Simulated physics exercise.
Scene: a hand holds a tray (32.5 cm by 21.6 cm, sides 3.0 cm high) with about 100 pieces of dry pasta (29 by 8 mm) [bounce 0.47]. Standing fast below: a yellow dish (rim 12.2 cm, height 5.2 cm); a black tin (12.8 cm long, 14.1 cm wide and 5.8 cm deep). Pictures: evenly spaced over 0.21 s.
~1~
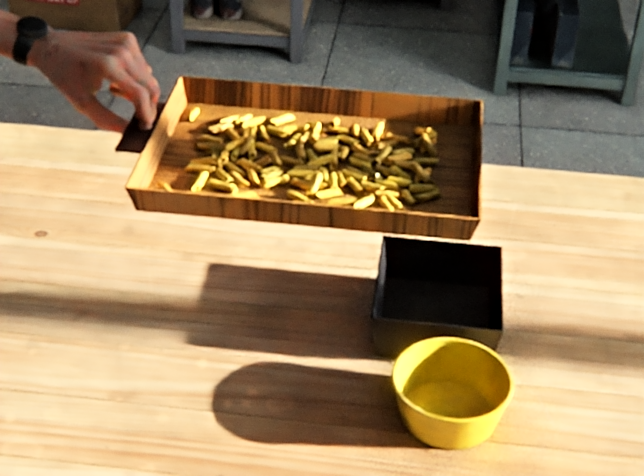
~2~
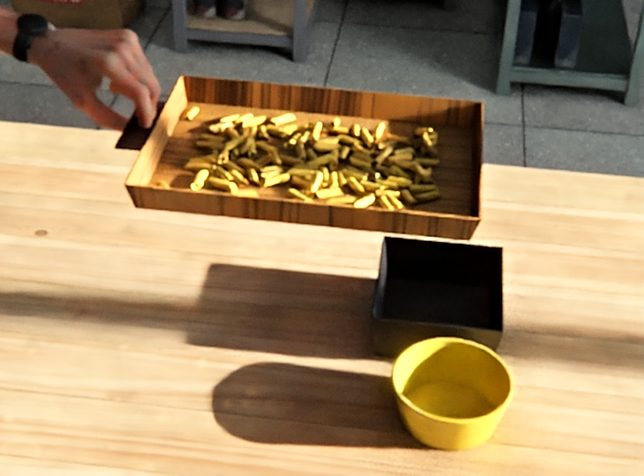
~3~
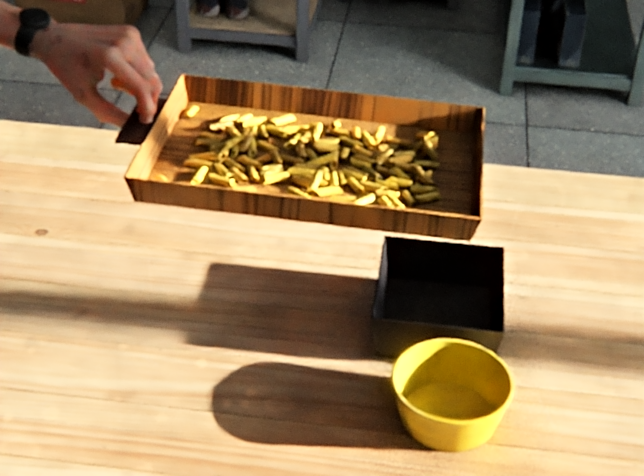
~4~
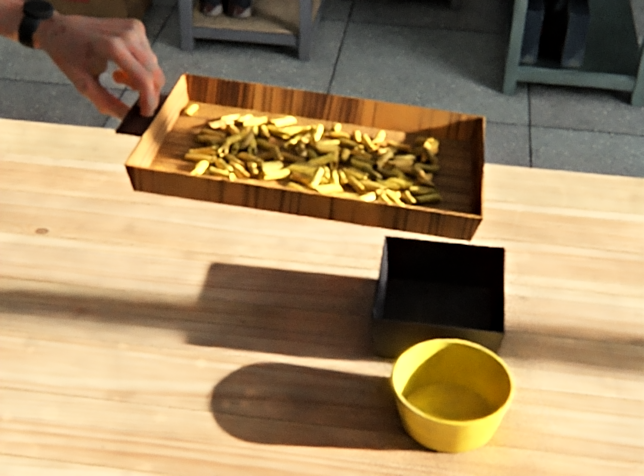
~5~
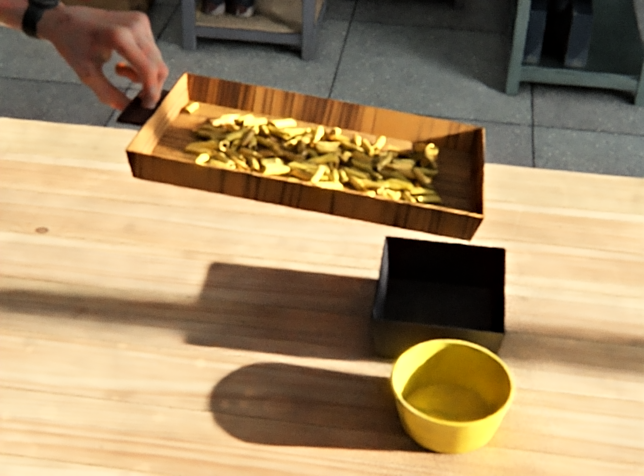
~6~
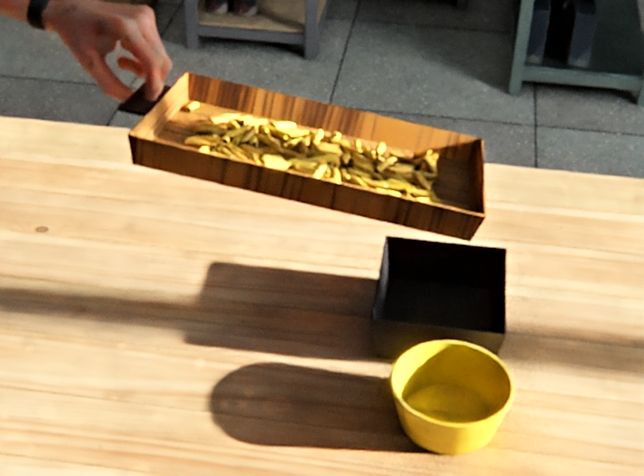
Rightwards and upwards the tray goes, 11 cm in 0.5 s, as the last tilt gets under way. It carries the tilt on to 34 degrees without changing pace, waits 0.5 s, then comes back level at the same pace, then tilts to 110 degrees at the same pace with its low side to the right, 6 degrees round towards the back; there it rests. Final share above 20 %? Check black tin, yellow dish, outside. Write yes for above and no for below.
Black tin: Yes, yellow dish: No, outside everything: No.
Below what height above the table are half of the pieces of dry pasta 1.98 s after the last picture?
Median height: Approx. 14 cm.
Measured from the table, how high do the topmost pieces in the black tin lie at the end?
2.5 cm, roughly.
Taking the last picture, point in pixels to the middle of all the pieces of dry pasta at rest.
The centre ends up at about (427, 318) in the last view.
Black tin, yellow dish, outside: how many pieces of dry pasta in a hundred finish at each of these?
Final tally - in the black tin 85, in the yellow dish 5, outside 10.
Then, 0.76 s after the last picture, tilt 34 degrees; tray 100 %; middle of all pieces on or above the table near (364, 173).
Then, 1.40 s after the last picture, tilt 15 degrees; tray 100 %; middle of all pieces on or above the table near (406, 135).
Then, 1.98 s after the last picture, tilt 74 degrees; tray 90 %, black tin 5 %, in the air 5 %; middle of all pieces on or above the table near (458, 232).
Then, 2.54 s after the last picture, tilt 110 degrees; yellow dish 5 %, outside 10 %, black tin 85 %; middle of all pieces on or above the table near (434, 319).
In the end, yellow dish 5 %, tray 0 %, outside 10 %, black tin 85 %.
